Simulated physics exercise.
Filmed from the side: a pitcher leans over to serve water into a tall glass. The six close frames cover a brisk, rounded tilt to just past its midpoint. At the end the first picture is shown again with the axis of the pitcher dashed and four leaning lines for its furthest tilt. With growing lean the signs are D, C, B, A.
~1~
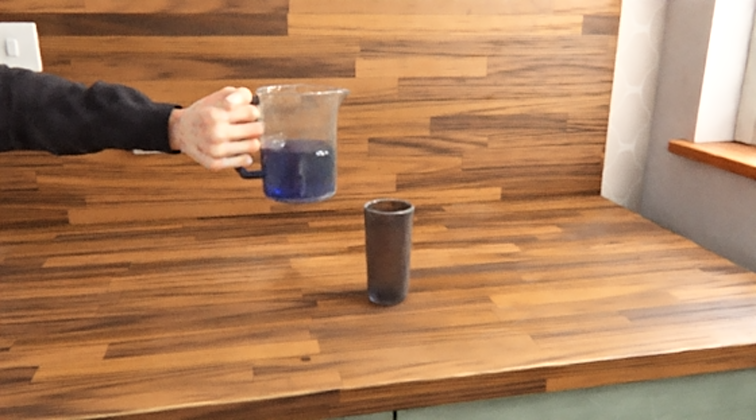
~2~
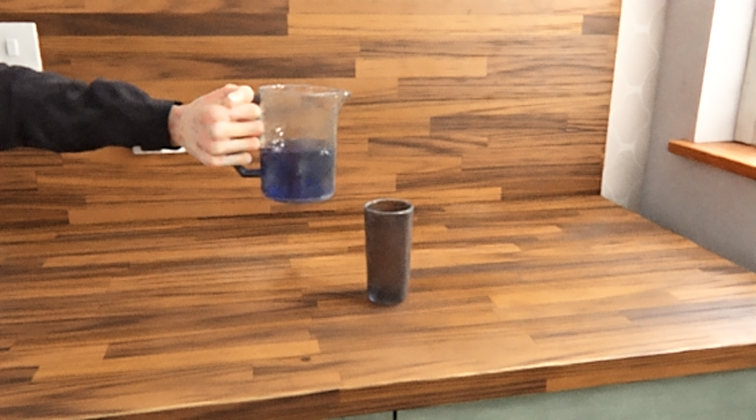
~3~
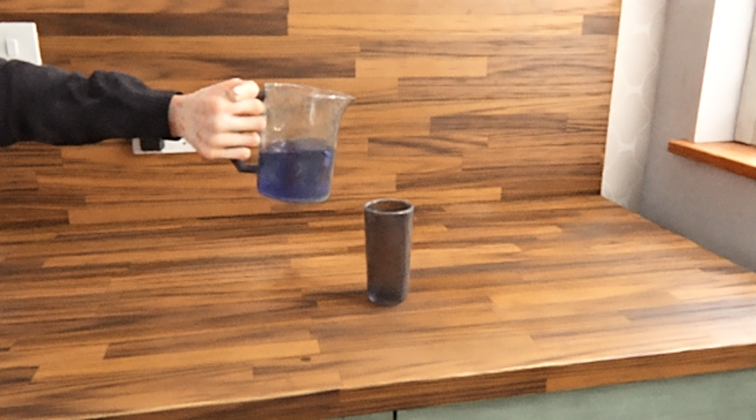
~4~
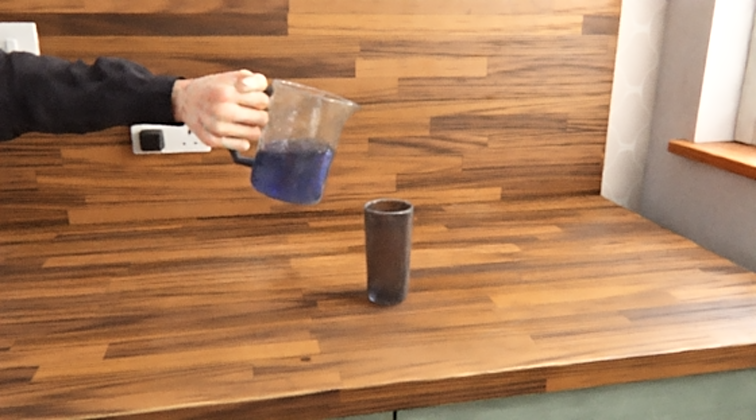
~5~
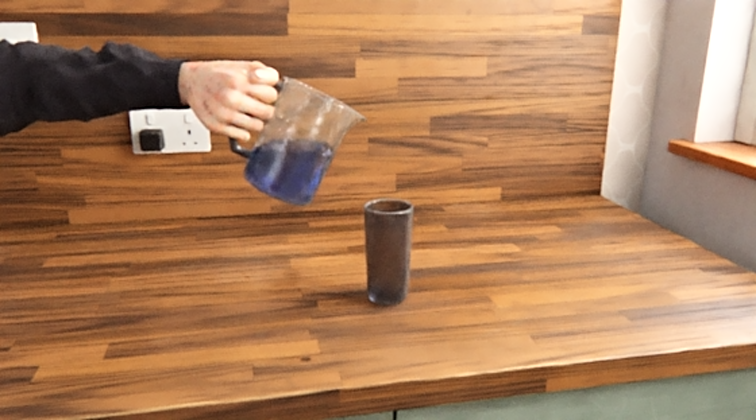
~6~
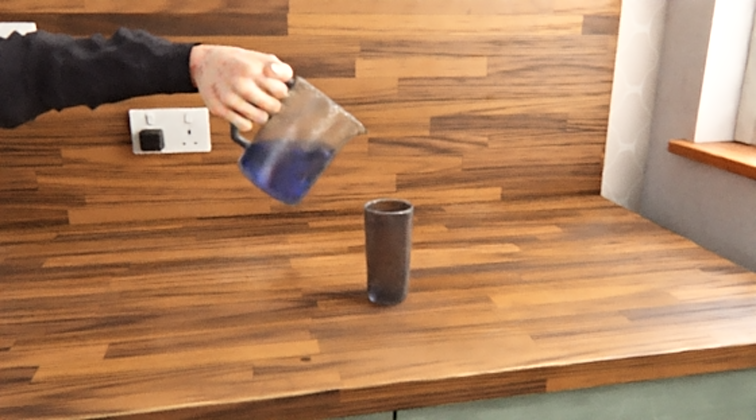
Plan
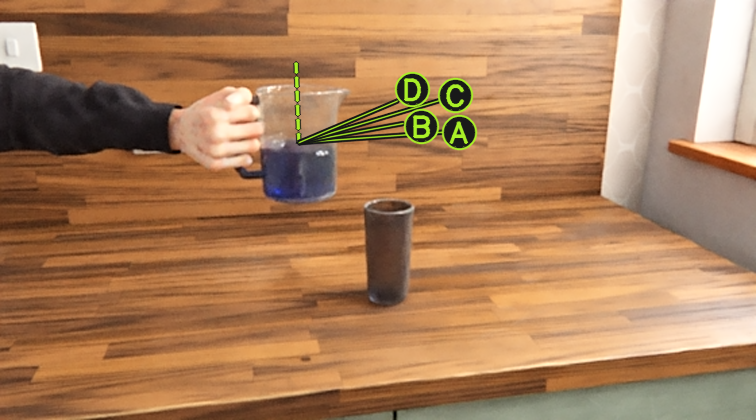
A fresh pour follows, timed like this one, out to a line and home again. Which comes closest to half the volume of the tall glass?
Use line B.
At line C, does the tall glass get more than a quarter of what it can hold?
Yes.
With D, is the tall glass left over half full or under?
Under half.
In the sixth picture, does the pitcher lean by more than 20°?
Yes.
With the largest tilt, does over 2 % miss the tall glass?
Yes.
On the marked copy, A at (442, 132); B at (403, 123); C at (439, 100); D at (397, 100).
If A is chosen, the tall glass ends with about 67 % of what it can hold; 9 % of the water is spilt.
If B is chosen, the tall glass ends with about 54 % of what it can hold; 6 % of the water is spilt.
If C is chosen, the tall glass ends with about 37 % of what it can hold; 6 % of the water is spilt.
If D is chosen, the tall glass ends with about 23 % of what it can hold; 4 % of the water is spilt.
